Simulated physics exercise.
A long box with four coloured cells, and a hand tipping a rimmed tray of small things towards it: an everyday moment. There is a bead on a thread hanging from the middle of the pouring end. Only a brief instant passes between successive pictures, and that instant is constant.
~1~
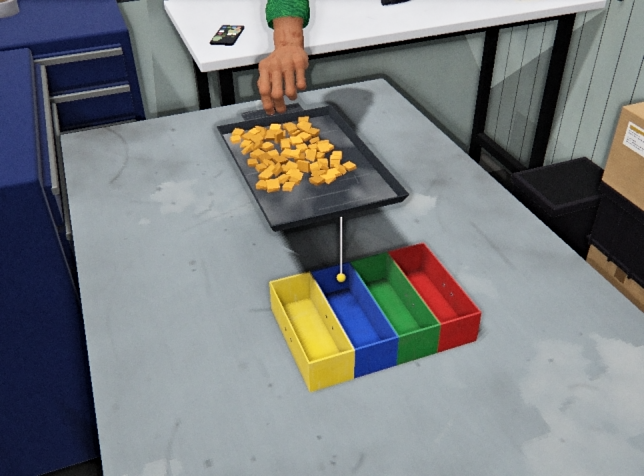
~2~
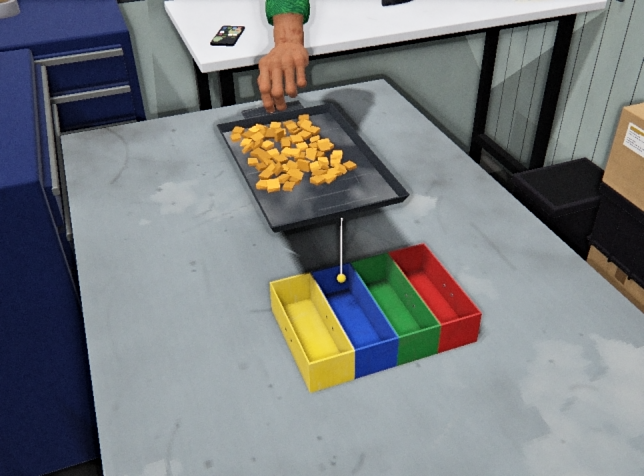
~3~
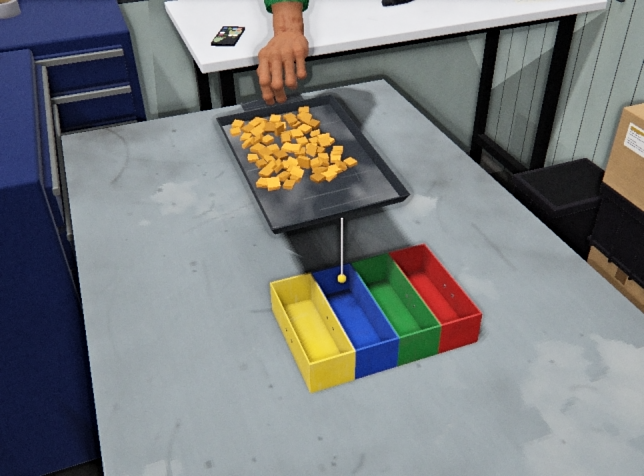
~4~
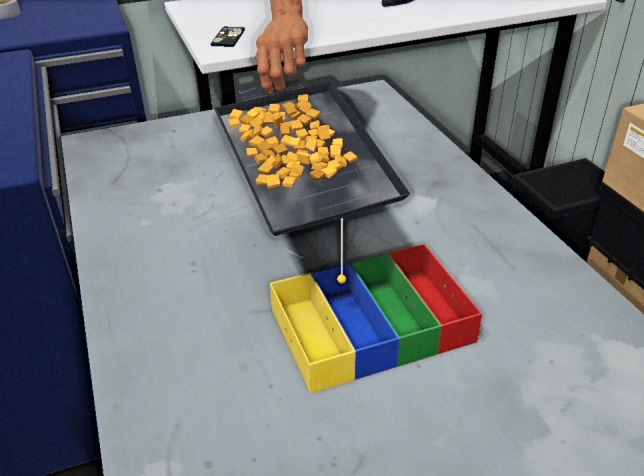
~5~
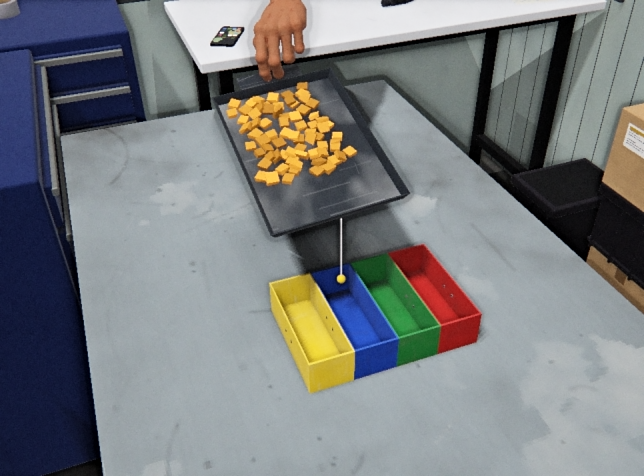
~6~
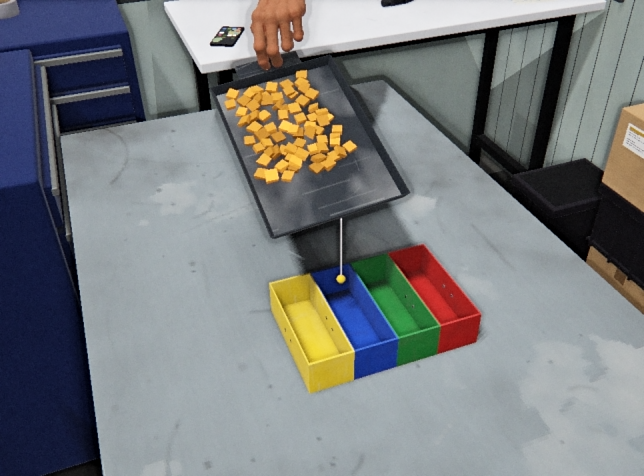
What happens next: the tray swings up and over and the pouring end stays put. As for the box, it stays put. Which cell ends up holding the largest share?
Yellow.
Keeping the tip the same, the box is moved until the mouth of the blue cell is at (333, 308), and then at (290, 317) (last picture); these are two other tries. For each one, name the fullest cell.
Placing A: That yellow cell / placing B: Blue.
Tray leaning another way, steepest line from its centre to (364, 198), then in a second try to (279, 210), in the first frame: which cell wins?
Try A: The green one / try B: The cell in yellow.
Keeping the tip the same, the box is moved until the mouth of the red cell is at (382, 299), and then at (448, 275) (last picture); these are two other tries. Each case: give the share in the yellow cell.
That makes 20 per cent, followed by 30 per cent.
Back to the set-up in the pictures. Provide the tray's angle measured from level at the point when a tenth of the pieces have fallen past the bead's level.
I'd put it at about 70 degrees.
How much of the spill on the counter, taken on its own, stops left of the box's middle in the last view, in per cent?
Reading: Around 100 %.
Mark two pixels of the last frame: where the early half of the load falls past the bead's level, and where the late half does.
About (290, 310) to begin with, then about (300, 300).
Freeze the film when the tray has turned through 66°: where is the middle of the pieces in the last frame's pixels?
The centre of the load shows up near (292, 221) in the last view.
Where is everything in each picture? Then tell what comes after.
The first picture shows corners of the pouring end near (274, 223) and (403, 193), level; middle of the load near (288, 153), small crackers; bead on its thread near (341, 278); yellow cell near (332, 368); blue cell near (376, 355); green cell near (418, 342); red cell near (459, 330).
The second picture shows corners of the pouring end near (274, 224) and (403, 193), level; middle of the load near (288, 152).
The third picture shows corners of the pouring end near (275, 226) and (404, 193), tipped barely, lowest at the left corner; middle of the load near (288, 148).
The fourth picture shows corners of the pouring end near (274, 228) and (404, 192), tipped a little, lowest at the left corner; middle of the load near (287, 141).
The fifth picture shows corners of the pouring end near (274, 230) and (404, 191), tipped a little, lowest at the left corner; middle of the load near (286, 133).
The sixth picture shows corners of the pouring end near (274, 232) and (404, 190), tipped clearly, lowest at the left corner; middle of the load near (286, 127); yellow cell near (331, 369); blue cell near (376, 356); green cell near (418, 343); red cell near (459, 331).
Shortly afterwards, tray tipped steeply; the bulk on the tray; near a quarter falling or outside the box.
Next, tray tipped past a quarter turn; near half in the yellow cell; a little in the blue cell; near a third falling or outside the box.
Some moments later, tray tipped past a quarter turn; near half in the yellow cell; a little in the blue cell; near a third falling or outside the box.
In the end, tray tipped past a quarter turn; near half in the yellow cell; a little in the blue cell; none at all in the green cell; none at all in the red cell; near a third outside the box.
